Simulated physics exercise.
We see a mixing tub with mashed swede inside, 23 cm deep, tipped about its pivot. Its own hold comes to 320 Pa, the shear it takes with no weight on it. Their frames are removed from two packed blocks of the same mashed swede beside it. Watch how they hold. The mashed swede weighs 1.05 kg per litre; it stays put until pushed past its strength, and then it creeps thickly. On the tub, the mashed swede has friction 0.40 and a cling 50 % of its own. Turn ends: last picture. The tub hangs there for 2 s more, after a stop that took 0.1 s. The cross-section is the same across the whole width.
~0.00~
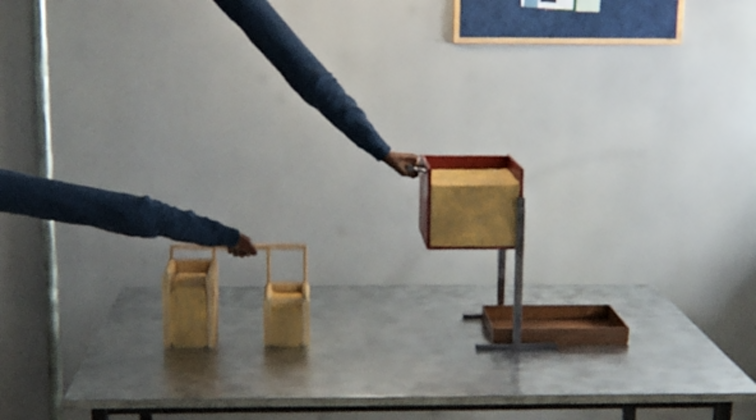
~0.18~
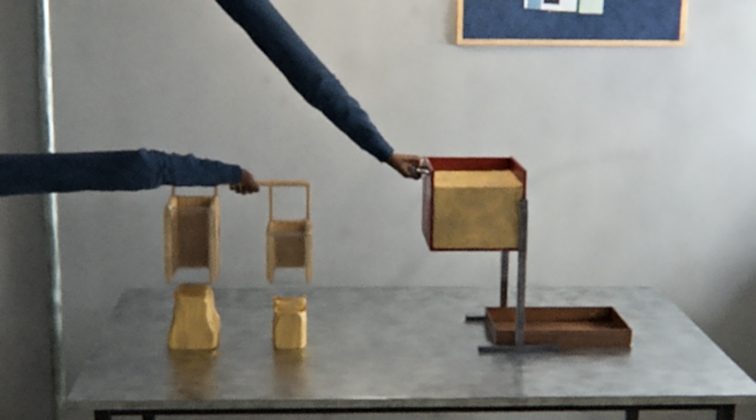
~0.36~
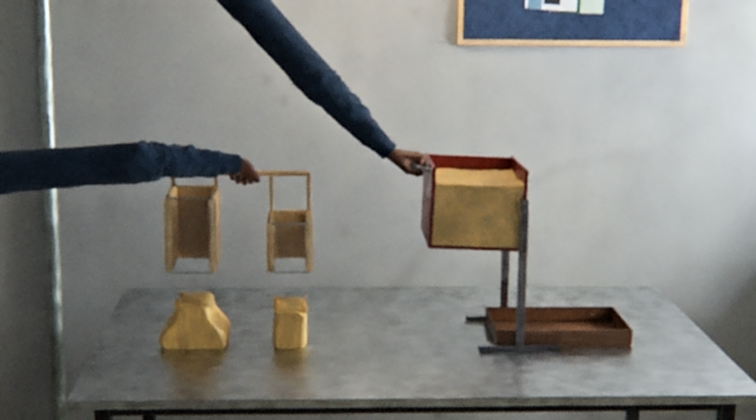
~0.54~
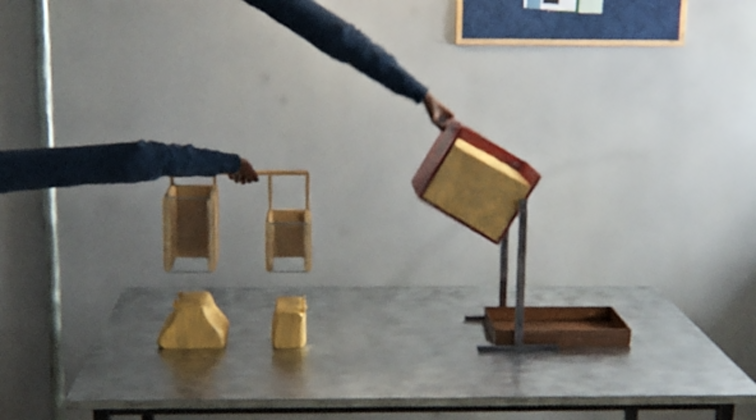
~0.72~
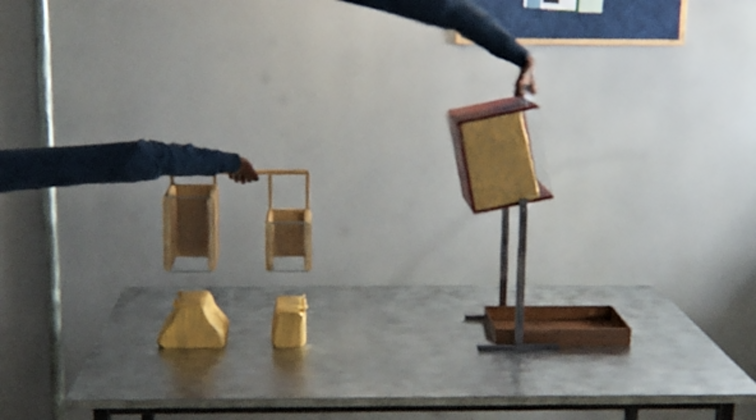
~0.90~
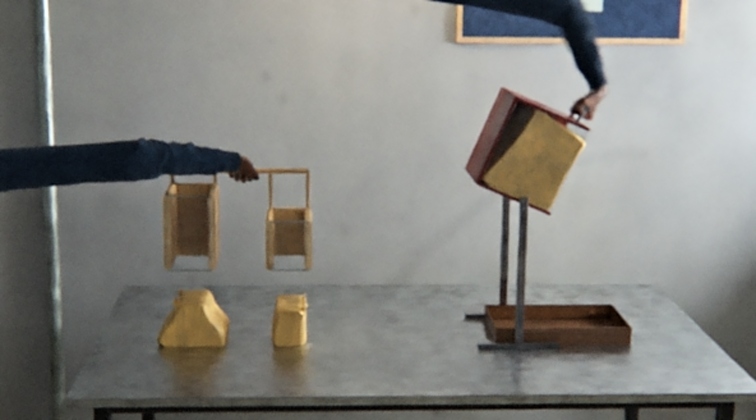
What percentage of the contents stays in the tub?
Near 0 %.
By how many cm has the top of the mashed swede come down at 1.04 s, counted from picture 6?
Around 16 cm below its level in the last picture.
By 1.04 s, the tub is at 113 degrees and holds 36 %.
By 1.21 s, the tub is at 113 degrees and holds 6 %.
By 1.38 s, the tub is at 113 degrees and holds 0 %.
By 1.55 s, the tub is at 113 degrees and holds 0 %.
By 2.90 s, at the end, the tub is at 113 degrees and holds 0 %.
